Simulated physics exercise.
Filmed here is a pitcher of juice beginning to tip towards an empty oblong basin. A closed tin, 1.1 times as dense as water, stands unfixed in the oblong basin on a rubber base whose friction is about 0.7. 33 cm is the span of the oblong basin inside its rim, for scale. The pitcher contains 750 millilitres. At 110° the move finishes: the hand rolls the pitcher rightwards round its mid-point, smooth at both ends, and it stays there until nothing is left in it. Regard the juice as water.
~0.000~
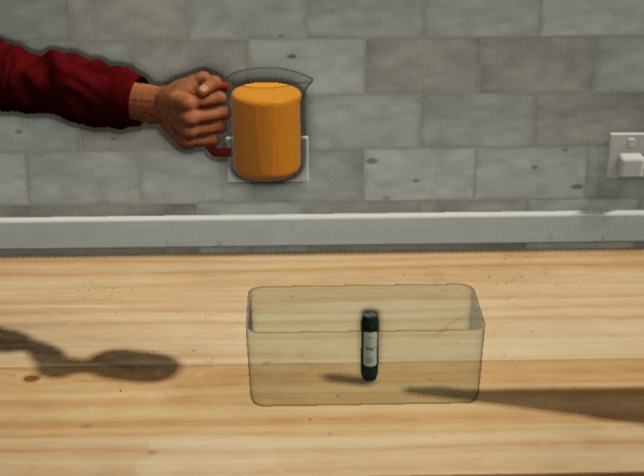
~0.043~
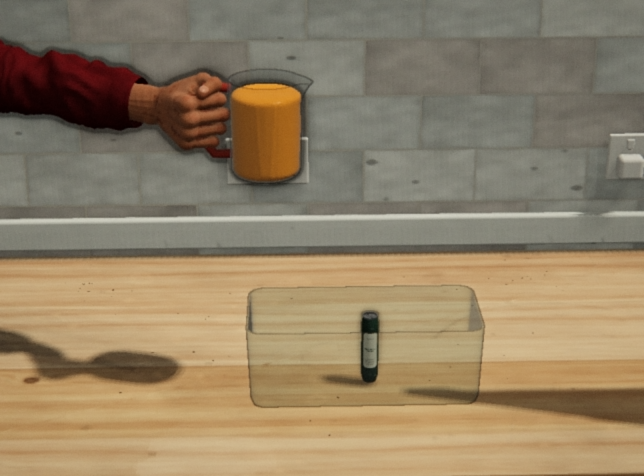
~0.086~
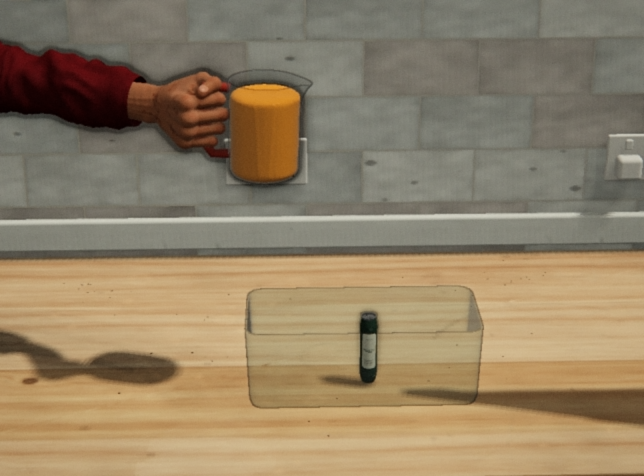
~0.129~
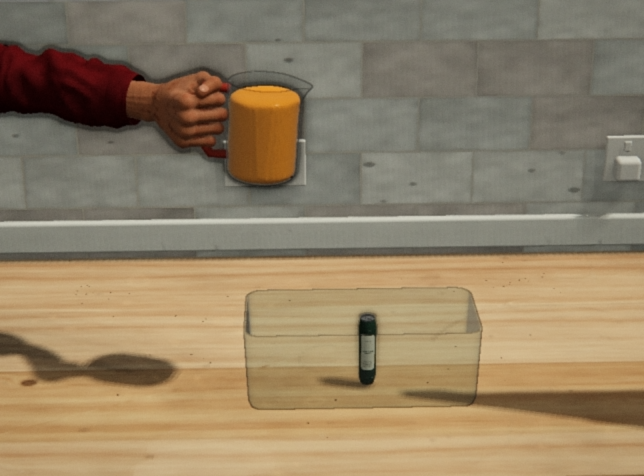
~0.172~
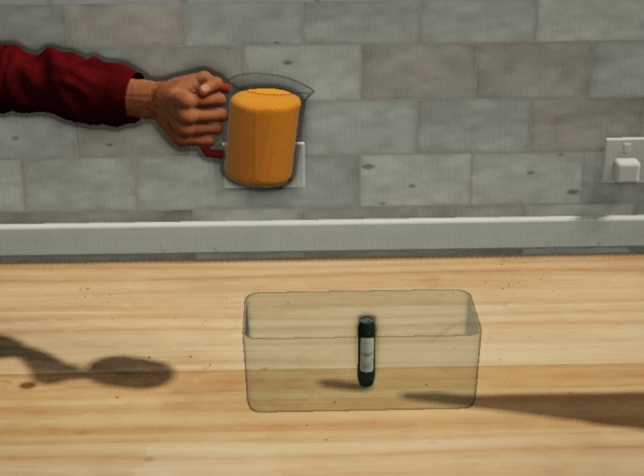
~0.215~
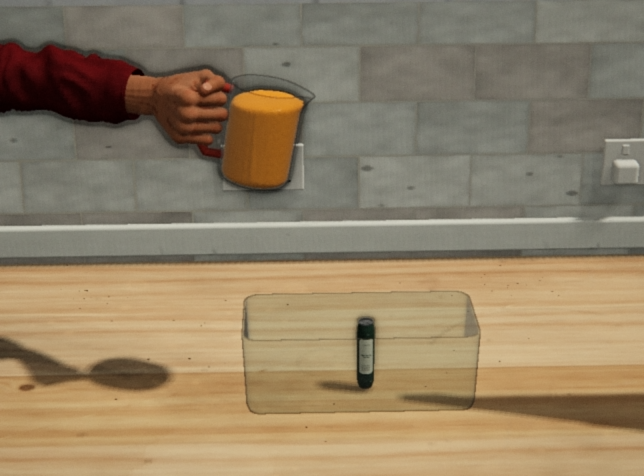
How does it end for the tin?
I expect it will stay vertical.
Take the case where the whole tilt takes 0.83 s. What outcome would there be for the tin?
Outcome - the tin remains standing.
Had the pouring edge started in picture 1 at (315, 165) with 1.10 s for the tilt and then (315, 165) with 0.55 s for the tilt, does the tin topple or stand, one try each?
In the first try it comes down; in the second it comes down.
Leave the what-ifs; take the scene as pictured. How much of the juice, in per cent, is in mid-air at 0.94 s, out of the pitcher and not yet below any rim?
About 36 % of the total.
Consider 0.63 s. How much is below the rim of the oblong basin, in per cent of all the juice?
1 %, more or less.
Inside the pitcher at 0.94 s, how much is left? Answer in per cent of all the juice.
I reckon near 32 per cent still sits there.
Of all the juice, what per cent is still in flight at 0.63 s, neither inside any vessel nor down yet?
16 per cent.
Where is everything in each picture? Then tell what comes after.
In the first picture, it leans 0°; its right rim is at (313, 79); the juice meets the walls at (231, 91) and (302, 91); the oblong basin's rim runs from (248, 310) to (479, 307); the tin's top is at (370, 317).
In the second picture, it leans 0°; its right rim is at (313, 80); the juice meets the walls at (231, 92) and (302, 93).
In the third picture, it leans 2°; its right rim is at (313, 82); the juice meets the walls at (230, 93) and (301, 94).
In the fourth picture, it leans 4°; its right rim is at (313, 85); the juice meets the walls at (230, 95) and (301, 96).
In the fifth picture, it leans 7°; its right rim is at (314, 90); the juice meets the walls at (230, 98) and (302, 99).
In the sixth picture, it leans 10°; its right rim is at (315, 95); the juice meets the walls at (231, 100) and (304, 101).
After 0.63 s the tilt is 67° and 84 per cent is still to pour; the tin stands where it began.
After 0.94 s the tilt is 104° and 31 per cent is still to pour; the tin stands where it began.
After 1.25 s the tilt is 110° and 2 per cent is still to pour; the tin stands where it began.
After 1.60 s the tilt is 110° and 0 per cent is still to pour; the tin stands where it began.
In the end the tin stands where it began.
